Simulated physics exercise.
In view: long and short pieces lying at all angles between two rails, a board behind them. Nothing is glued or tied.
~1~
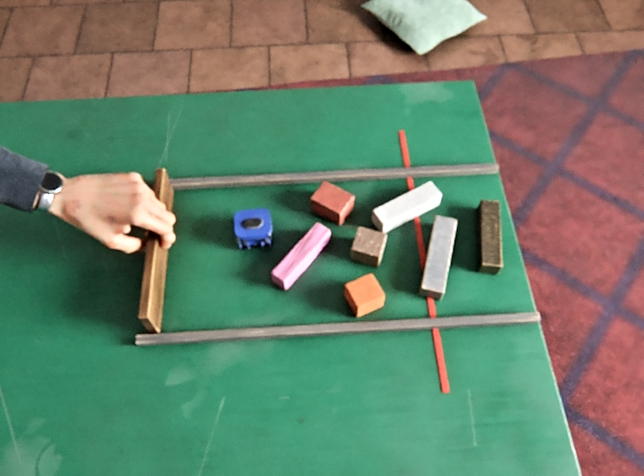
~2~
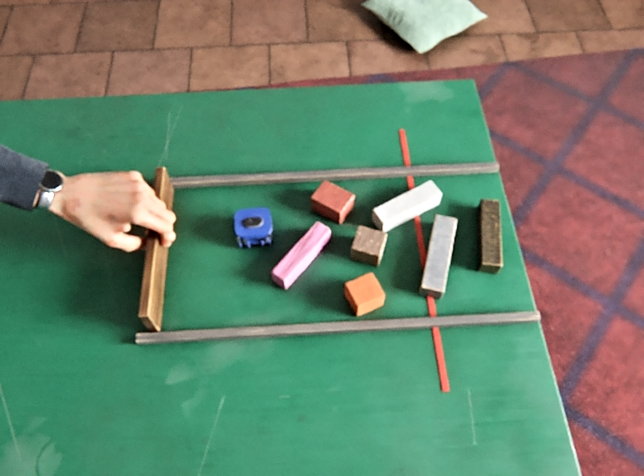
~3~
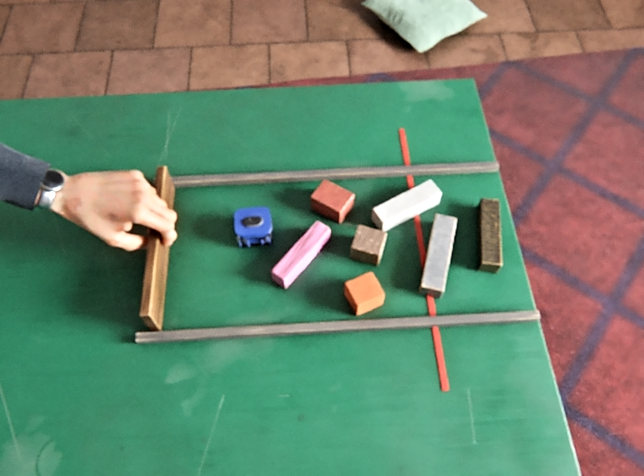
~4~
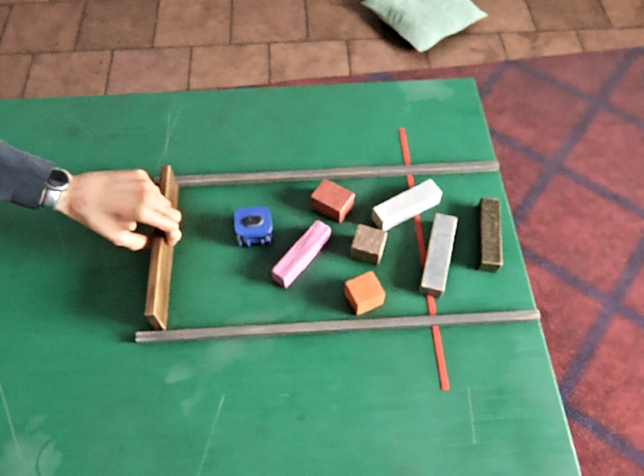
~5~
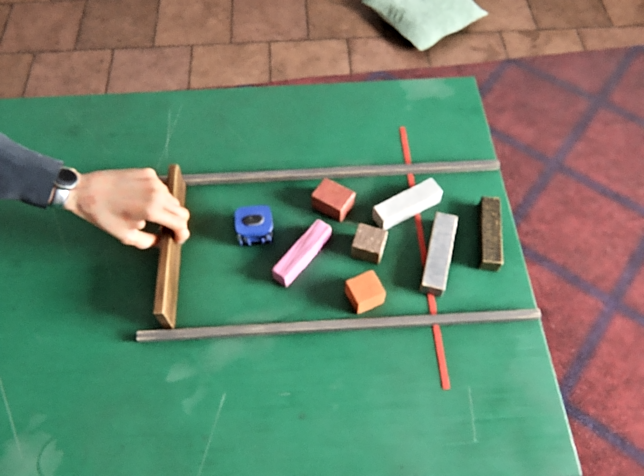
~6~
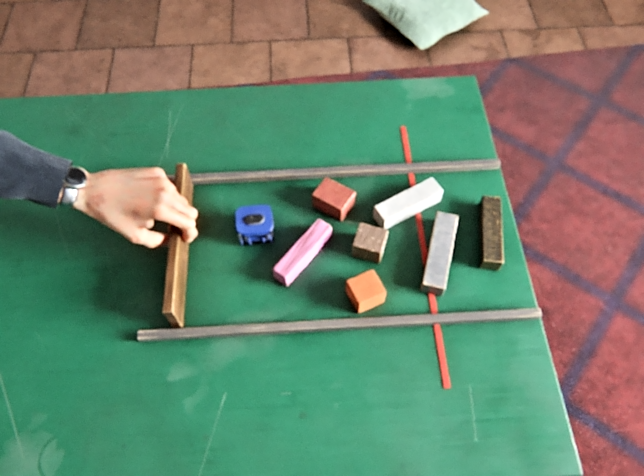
A hand slides a wooden board slightly right between two rails, behind scattered, unmoving blocks.
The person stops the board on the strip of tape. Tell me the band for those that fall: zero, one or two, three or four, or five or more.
The number that fall off is zero.
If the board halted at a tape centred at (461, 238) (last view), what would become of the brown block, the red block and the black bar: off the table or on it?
The brown block is kept, the red block remains up, the black bar falls.
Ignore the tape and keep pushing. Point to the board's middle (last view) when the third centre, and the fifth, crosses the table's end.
Near (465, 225) and (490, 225).
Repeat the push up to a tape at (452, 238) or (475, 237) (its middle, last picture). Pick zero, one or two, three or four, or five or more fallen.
One after another: Just one or two; 3 or 4.
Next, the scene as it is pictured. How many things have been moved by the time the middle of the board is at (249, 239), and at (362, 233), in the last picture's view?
By then 1, and 7.
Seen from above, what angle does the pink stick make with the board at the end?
Roughly 40° out of line.
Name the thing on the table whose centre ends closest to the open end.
Foremost is the black bar.
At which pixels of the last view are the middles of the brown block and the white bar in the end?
About (469, 269), and the other about (478, 192).
Soon after, none off yet; black bar at rest near (491, 232); grey bar at rest near (439, 253); white bar at rest near (408, 203).
Then, none off yet; black bar at rest near (491, 232); grey bar at rest near (439, 253); white bar moving near (416, 199).
At rest, the number that fall off is zero.
